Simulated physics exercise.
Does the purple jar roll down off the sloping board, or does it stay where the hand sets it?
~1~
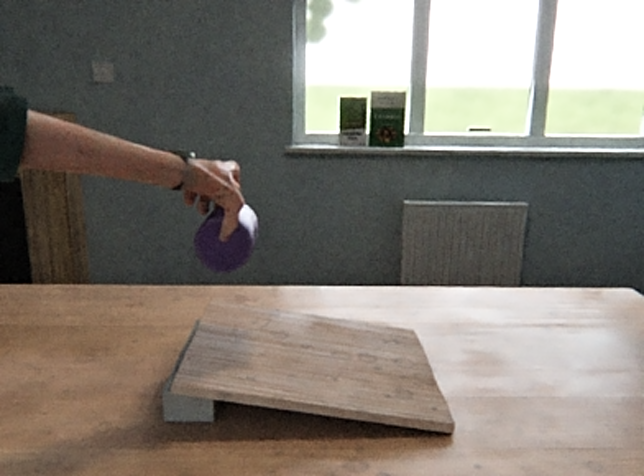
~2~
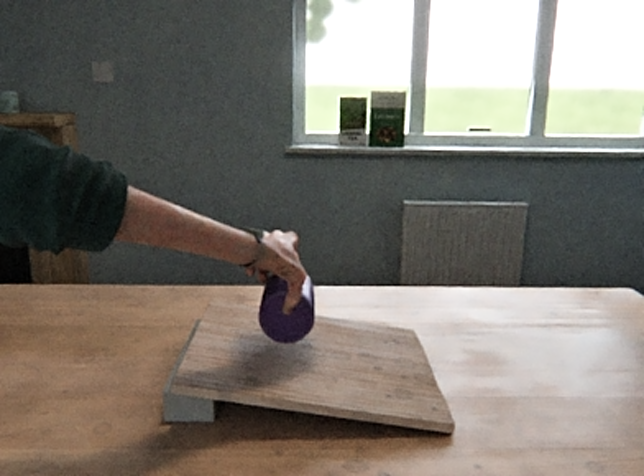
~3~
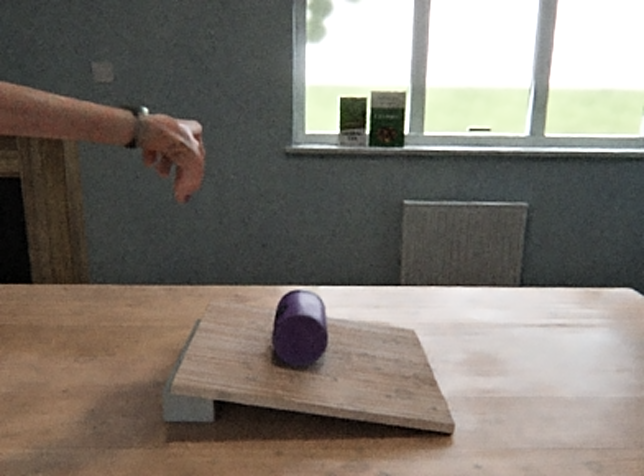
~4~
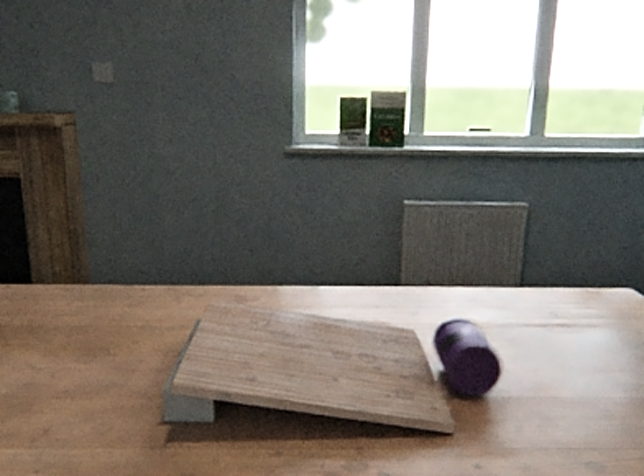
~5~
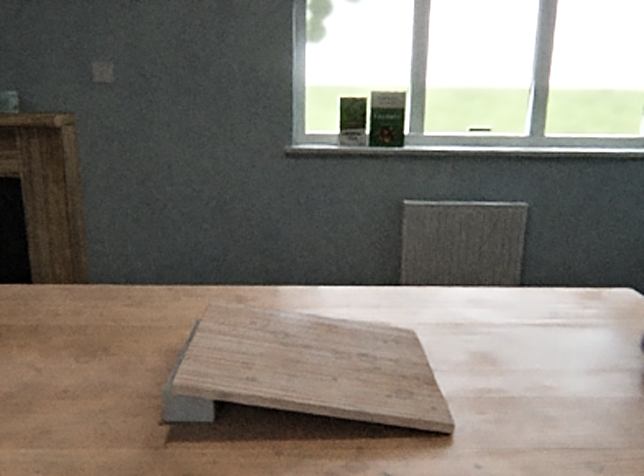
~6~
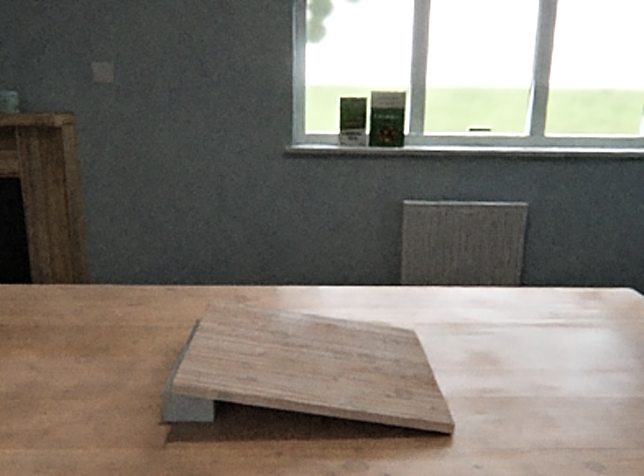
The purple jar rolls down the slope and off the board to the right once the hand lets go.
We see a hand lower a purple jar on its side onto a sloping wooden board on a table, then let go and draw back. The jar rolls down to the right, off the board and across the table, leaving the board in place.
